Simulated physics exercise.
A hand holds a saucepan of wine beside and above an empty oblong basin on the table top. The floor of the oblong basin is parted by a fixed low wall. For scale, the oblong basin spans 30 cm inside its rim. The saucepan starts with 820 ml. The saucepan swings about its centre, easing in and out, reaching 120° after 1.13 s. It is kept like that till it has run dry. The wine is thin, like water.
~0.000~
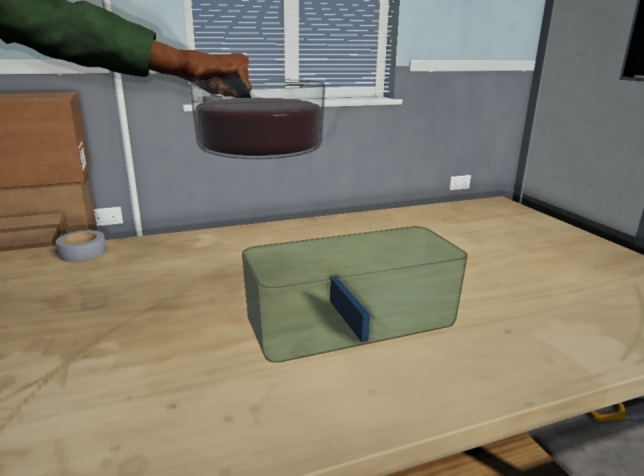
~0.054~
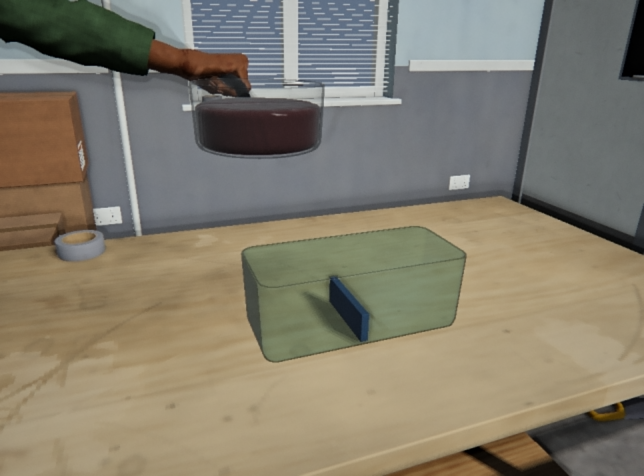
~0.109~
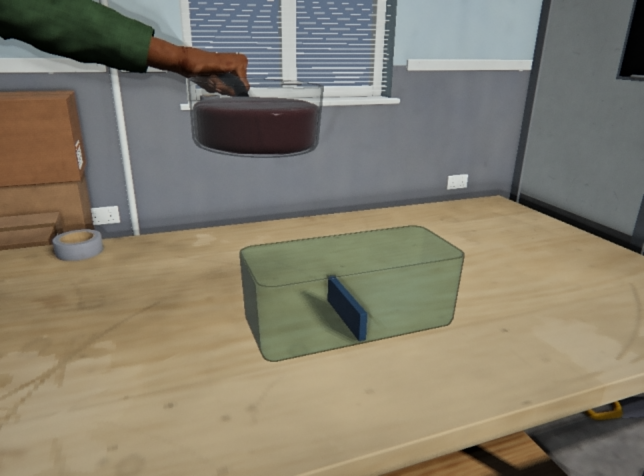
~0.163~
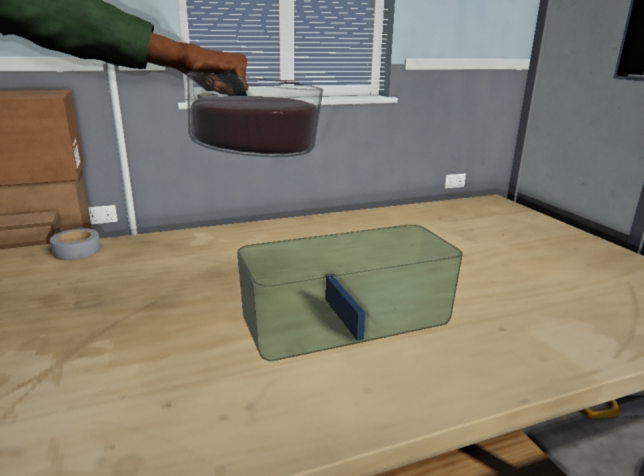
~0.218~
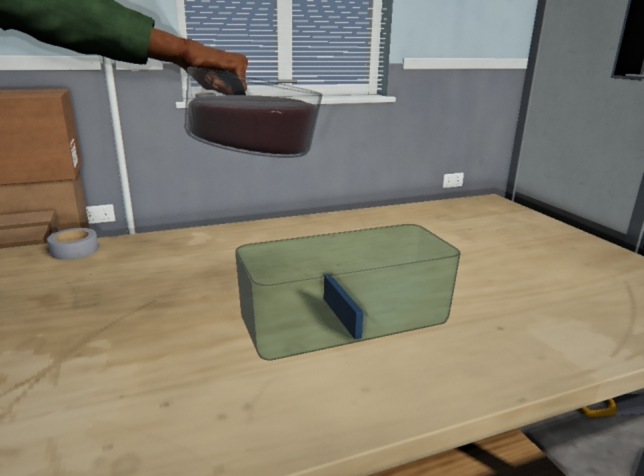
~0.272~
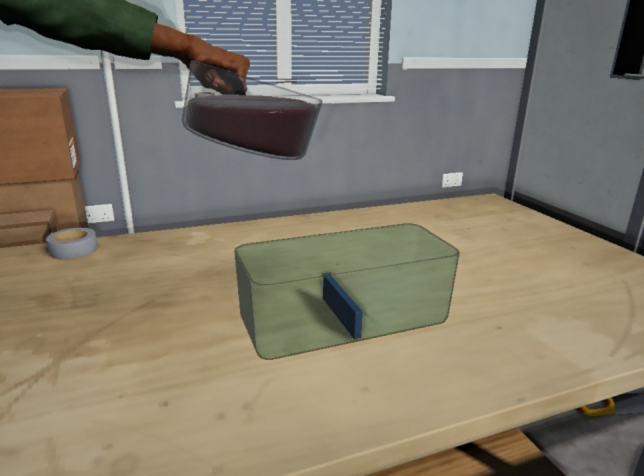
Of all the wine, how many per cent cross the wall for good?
The far part has some 62 per cent.
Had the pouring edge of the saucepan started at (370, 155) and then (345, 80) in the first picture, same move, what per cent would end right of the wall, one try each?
First 85, then 75 per cent.
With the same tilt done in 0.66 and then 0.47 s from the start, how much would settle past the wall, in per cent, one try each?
In turn about 45 and 35 per cent.
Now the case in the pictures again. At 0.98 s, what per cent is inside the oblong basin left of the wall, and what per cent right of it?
Some 24 per cent left and 60 right.
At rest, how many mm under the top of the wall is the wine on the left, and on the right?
Left about 26 mm, right about 18 mm.
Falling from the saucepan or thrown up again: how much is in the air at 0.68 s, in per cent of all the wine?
Near 46 in a hundred.
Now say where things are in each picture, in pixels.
In the first frame, tilt 0°; pouring edge (320, 84); surface from (195, 107) to (316, 103); the oblong basin's rim runs from (250, 269) to (446, 241); the wall's top is at (349, 296).
In the second frame, tilt 1°; pouring edge (319, 85); surface from (194, 106) to (315, 103).
In the third frame, tilt 3°; pouring edge (318, 87); surface from (193, 105) to (314, 103).
In the fourth frame, tilt 6°; pouring edge (317, 89); surface from (190, 104) to (312, 103).
In the fifth frame, tilt 11°; pouring edge (317, 94); surface from (188, 103) to (311, 103).
In the sixth frame, tilt 16°; pouring edge (317, 100); surface from (187, 102) to (312, 102).
Then, 0.68 s in, the tilt is 79° and 42 per cent is still to pour, 1 is left of the wall and 11 right of it.
Then, 0.98 s in, the tilt is 115° and 4 per cent is still to pour, 24 is left of the wall and 61 right of it.
Then, 1.29 s in, the tilt is 120° and 0 per cent is still to pour, 37 is left of the wall and 61 right of it.
Then, 1.63 s in, the tilt is 120° and 0 per cent is still to pour, 37 is left of the wall and 61 right of it.
Finally, 37 per cent lies left of the wall, 62 right of it and 2 outside.
